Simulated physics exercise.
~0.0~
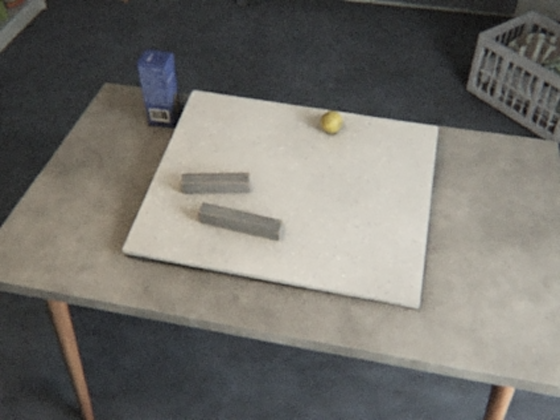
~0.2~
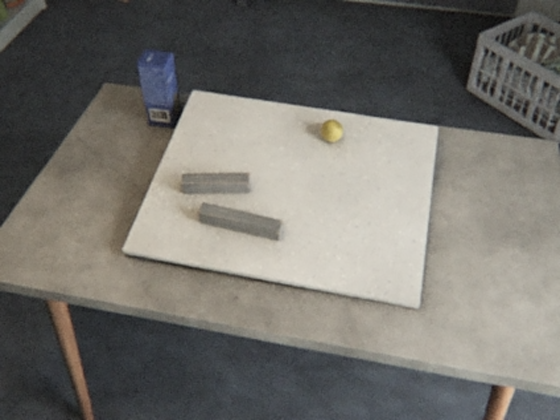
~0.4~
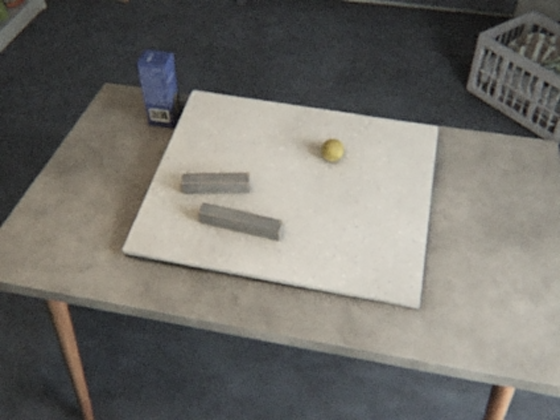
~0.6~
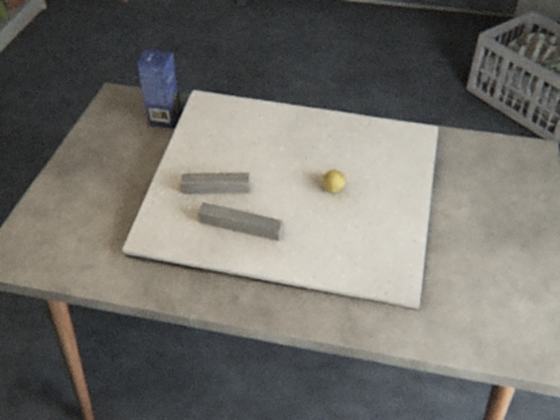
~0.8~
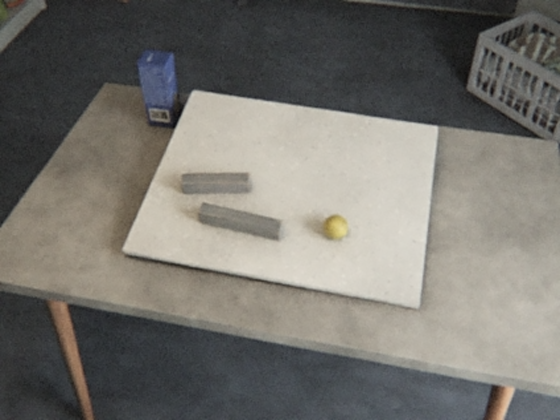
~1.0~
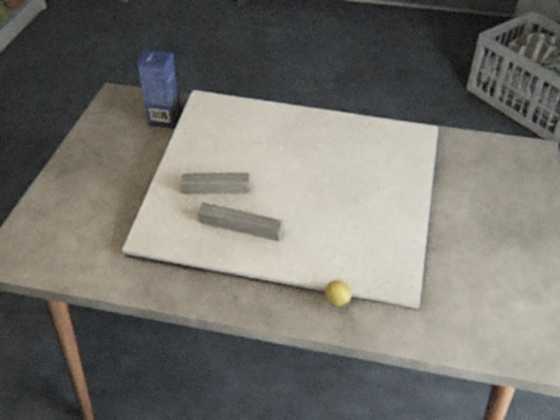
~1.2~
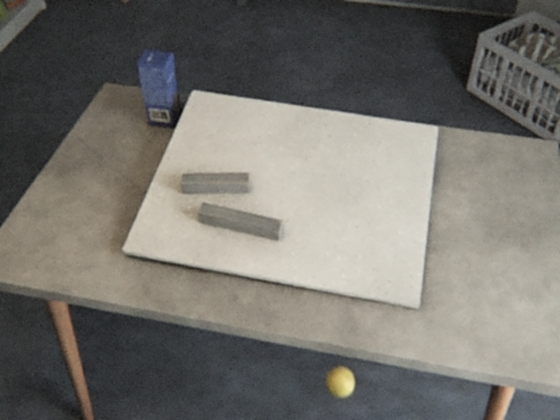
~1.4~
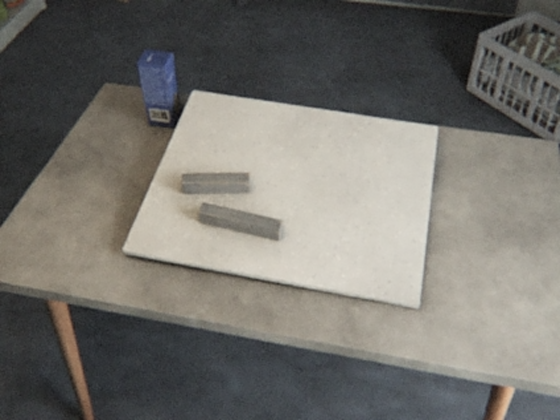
A small yellow ball sits near the far edge of a pale board on a grey table with wooden legs, seen from above and in front. Two grey blocks lie on the left part of the board, a blue carton stands at the table's far left, and a grey crate of items rests beyond the far right corner. The ball rolls towards the viewer, picking up speed and passing to the right of both blocks. It crosses the board's near edge and drops past the front of the table, then disappears from view. The blocks and carton stay still.
